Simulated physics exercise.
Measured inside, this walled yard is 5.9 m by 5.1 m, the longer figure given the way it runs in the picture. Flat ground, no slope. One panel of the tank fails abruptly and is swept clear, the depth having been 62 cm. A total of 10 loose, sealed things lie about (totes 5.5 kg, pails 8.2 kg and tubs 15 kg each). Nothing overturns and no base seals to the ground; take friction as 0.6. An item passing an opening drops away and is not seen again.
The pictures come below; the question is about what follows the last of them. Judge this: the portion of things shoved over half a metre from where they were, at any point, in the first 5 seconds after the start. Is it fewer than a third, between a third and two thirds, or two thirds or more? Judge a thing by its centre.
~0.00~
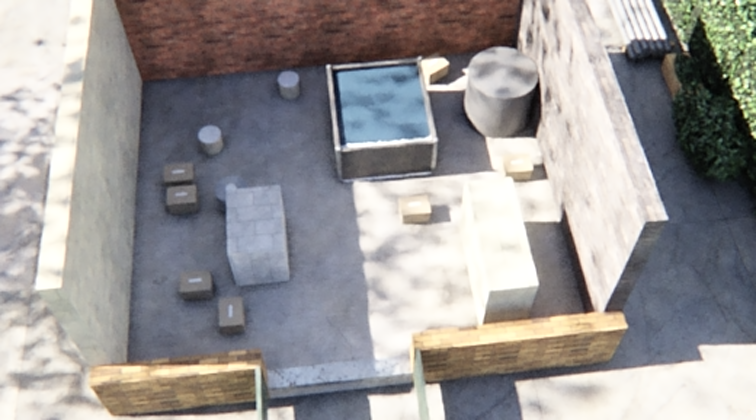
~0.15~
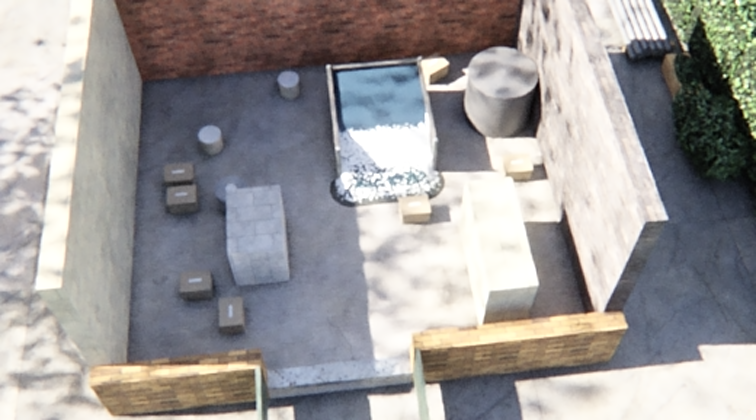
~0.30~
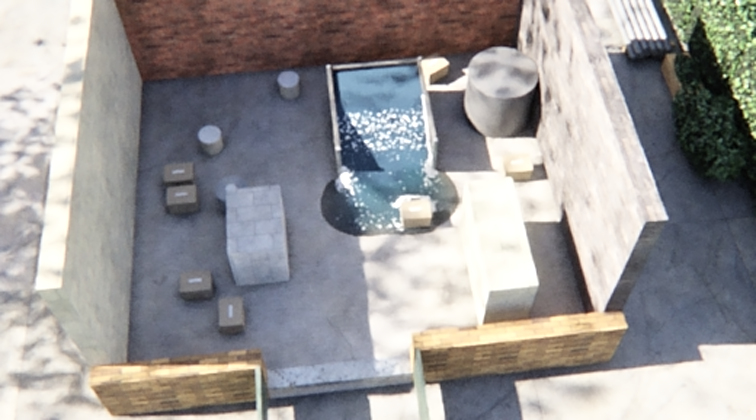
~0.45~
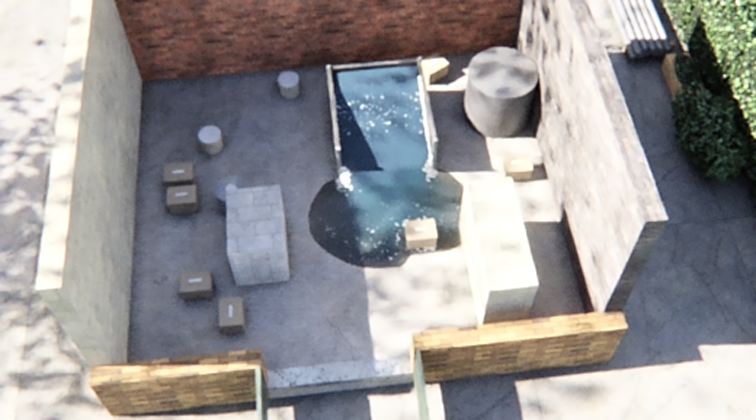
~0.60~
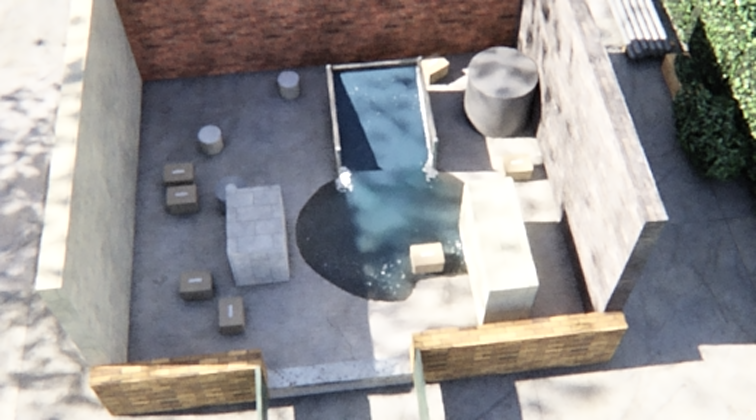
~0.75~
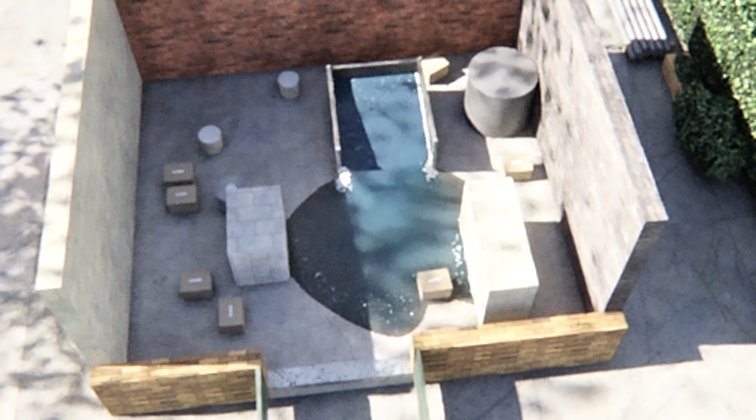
It does not reach a third.
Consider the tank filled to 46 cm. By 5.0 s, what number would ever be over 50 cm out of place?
The answer would then be 1.
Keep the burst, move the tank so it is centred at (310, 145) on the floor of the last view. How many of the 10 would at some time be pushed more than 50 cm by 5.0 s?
Result: 2.
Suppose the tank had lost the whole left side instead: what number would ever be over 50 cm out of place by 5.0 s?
So the tally would be 7.
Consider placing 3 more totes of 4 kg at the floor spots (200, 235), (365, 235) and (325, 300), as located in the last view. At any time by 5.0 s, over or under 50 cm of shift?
First falls shy, second exceeds it, third exceeds it.
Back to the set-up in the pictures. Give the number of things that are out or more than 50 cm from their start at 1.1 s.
It comes to 1.
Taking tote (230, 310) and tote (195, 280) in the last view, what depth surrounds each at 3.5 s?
About 1 and 0 cm.
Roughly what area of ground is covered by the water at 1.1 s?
Some 9.5 m2 of it.
After 1.1 s 1 of 10 are over 50 cm from their spots; 1 afloat.
After 2.2 s 1 of 10 are over 50 cm from their spots; 1 afloat.
After 3.5 s 1 of 10 are over 50 cm from their spots; 0 afloat.
After 5.0 s 1 of 10 are over 50 cm from their spots, and 1 have been at some point; 1 afloat.
